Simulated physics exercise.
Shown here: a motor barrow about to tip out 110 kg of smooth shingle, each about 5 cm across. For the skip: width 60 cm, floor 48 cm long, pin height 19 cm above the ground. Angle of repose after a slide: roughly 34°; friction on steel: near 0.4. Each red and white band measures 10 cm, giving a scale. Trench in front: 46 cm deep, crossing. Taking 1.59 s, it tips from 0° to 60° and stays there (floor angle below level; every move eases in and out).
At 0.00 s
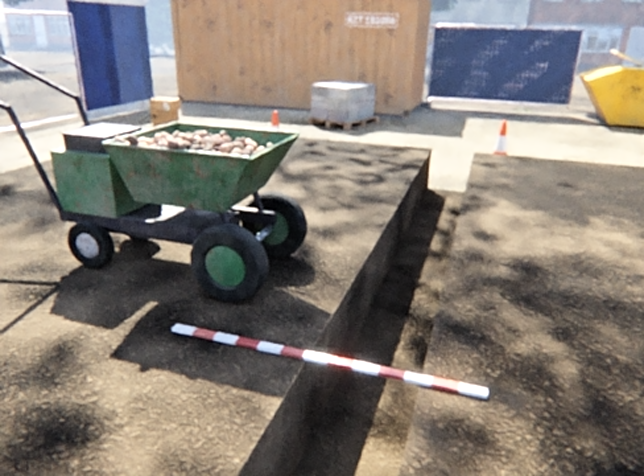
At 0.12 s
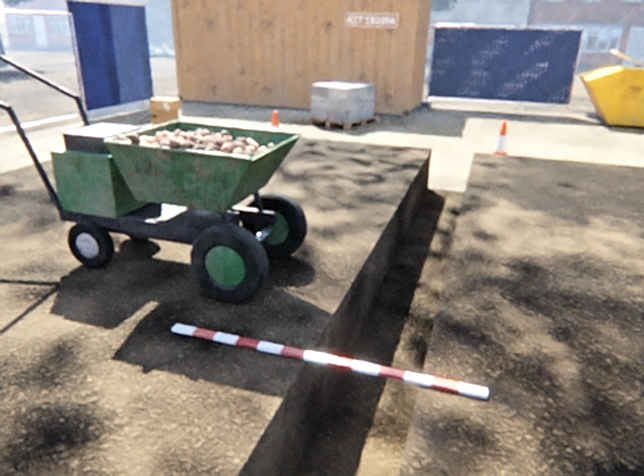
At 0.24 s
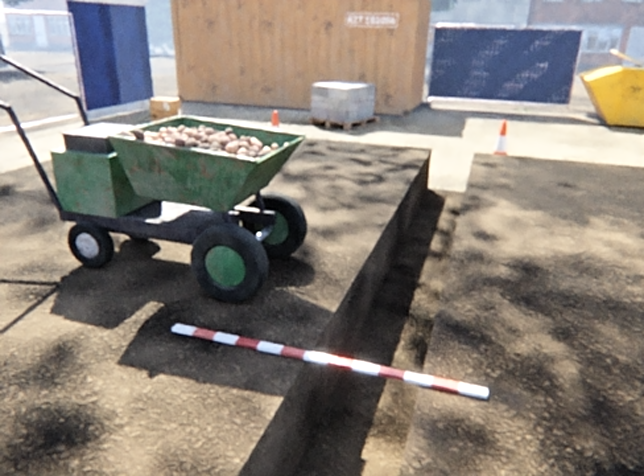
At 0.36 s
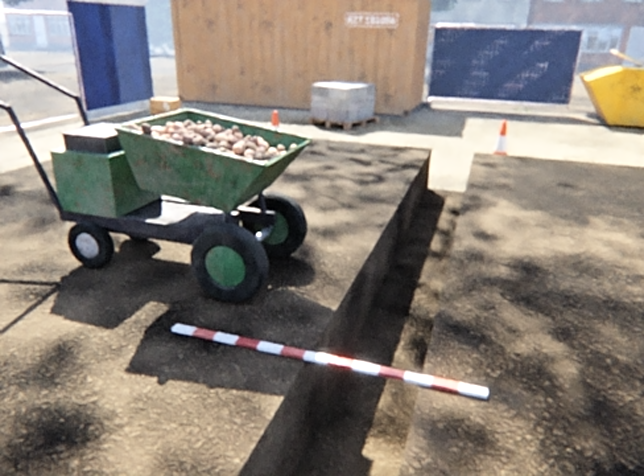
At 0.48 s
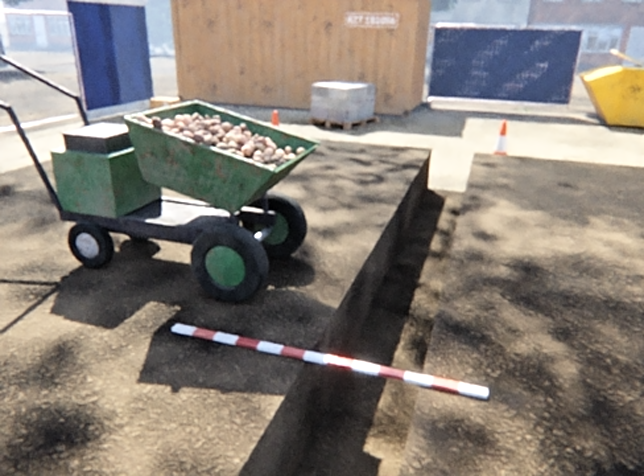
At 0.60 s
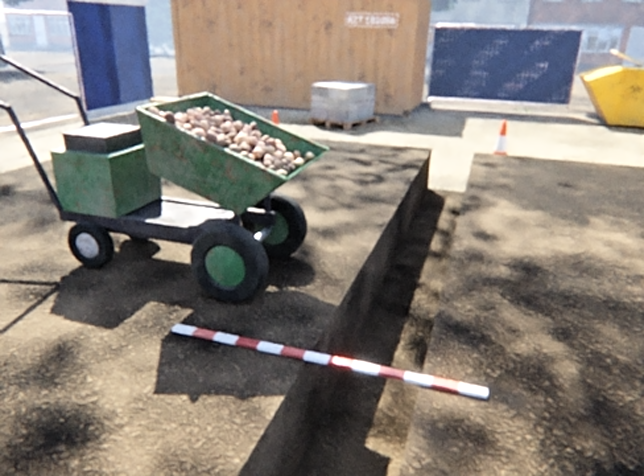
Green skip of rounded stones on a motor barrow tilting gradually forward to the right, beside a trench and striped pole.
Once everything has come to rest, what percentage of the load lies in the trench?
72 %.
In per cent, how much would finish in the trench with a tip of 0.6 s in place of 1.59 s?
Expected share: Around 65%.
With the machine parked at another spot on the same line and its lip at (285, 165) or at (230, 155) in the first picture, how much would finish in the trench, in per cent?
First place roughly 60%, second roughly 70%.
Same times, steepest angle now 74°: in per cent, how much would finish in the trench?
In that case some 100 per cent.
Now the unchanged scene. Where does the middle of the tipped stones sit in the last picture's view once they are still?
The tipped stones centre close to (389, 369).
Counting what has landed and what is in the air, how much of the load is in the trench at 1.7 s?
About 25 per cent by then.
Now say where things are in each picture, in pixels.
In the first picture, the skip is at 0°, its lip at (249, 159); the top of the load is at (201, 138).
In the second picture, the skip is at 1°, its lip at (251, 160); the top of the load is at (202, 138); the stones move at 0.1 m/s on average.
In the third picture, lip at (256, 162), floor tilted 4°, highest stones at (206, 135); the stones move at 0.2 m/s on average.
In the fourth picture, lip at (264, 166), floor tilted 8°, highest stones at (195, 130); the stones move at 0.3 m/s on average.
In the fifth picture, lip at (274, 172), floor tilted 13°, highest stones at (195, 124); the stones move at 0.4 m/s on average.
In the sixth picture, the skip is at 19°, its lip at (285, 180); the top of the load is at (198, 116); the stones move at 0.5 m/s on average.
After 1.2 s the floor is at 51°; 100 % in the skip; the foremost stones are at (331, 210).
After 1.7 s the floor is at 60°; 74 % in the skip, 26 % in the trench; the foremost stones are at (427, 348).
After 2.0 s the floor is at 60°; 52 % in the skip, 48 % in the trench; the foremost stones are at (438, 348).
After 4.0 s the floor is at 60°; 27 % in the skip, 72 % in the trench; the foremost stones are at (441, 356).
